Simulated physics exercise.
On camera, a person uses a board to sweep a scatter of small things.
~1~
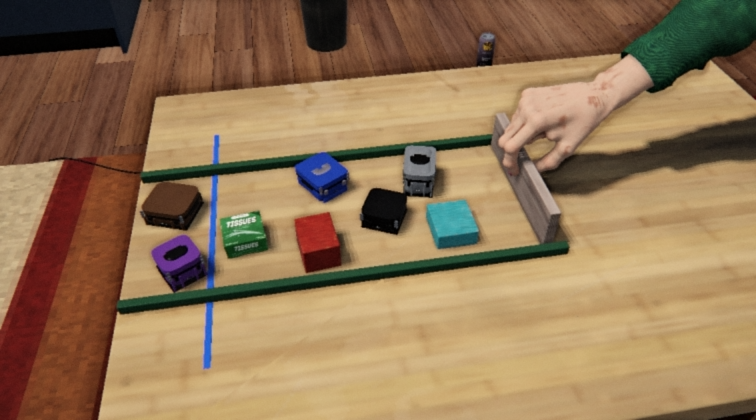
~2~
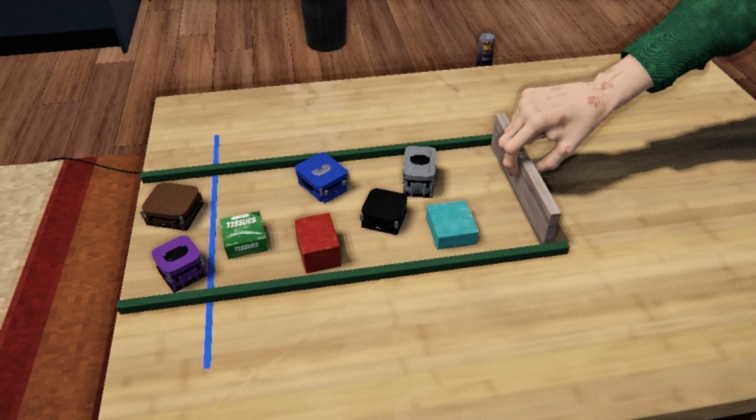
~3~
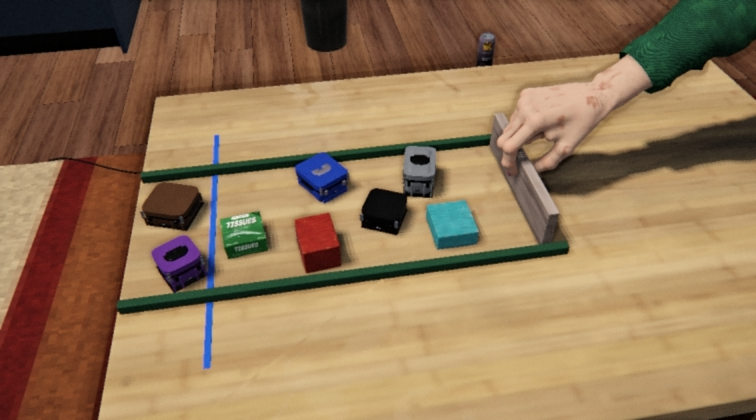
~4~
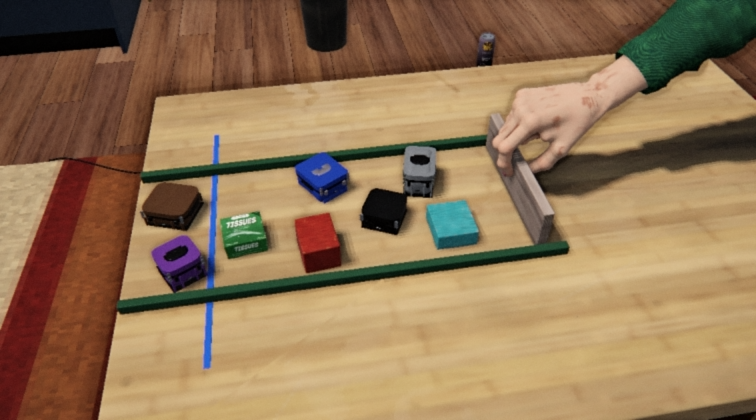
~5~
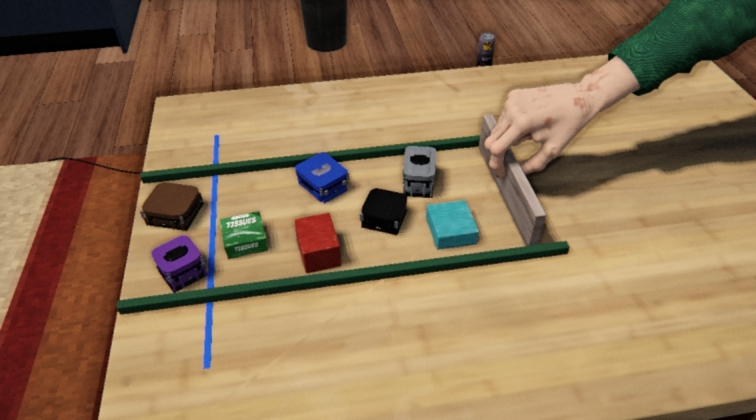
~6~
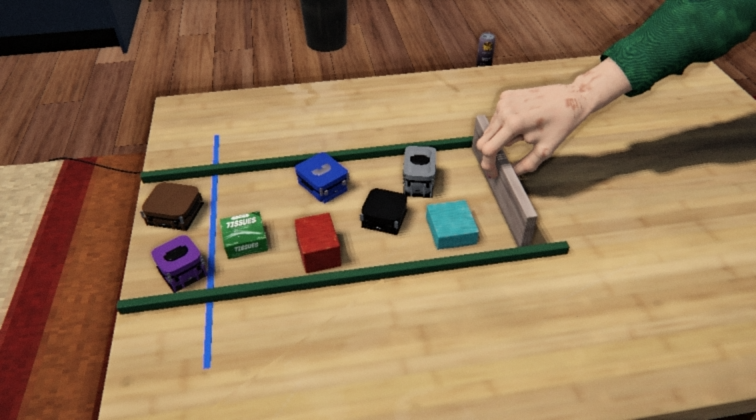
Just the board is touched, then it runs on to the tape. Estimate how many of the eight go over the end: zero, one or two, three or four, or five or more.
Gone: Three, perhaps four.
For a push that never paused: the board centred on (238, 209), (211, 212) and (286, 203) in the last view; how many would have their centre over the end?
The counts are 0, 3 and 0, in that order.
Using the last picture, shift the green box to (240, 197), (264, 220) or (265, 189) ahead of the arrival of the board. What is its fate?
Well, the green box does not stay; it does not stay; it does not stay.
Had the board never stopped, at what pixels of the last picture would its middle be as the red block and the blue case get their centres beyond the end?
The middle is at (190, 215) when it's the red block, and at (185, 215) when it's the blue case.
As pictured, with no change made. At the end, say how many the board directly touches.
The number is 2.
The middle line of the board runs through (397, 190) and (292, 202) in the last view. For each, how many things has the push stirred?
The first count is 3, and then it's 7.
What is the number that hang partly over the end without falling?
It would come to 0.
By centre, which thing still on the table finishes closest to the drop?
That would be the red block.
Early on, none off yet; brown case at rest near (173, 207); purple case at rest near (180, 263); green box at rest near (244, 235).
Finally, the number that fall off is three or four; lost, green box, purple case and brown case.
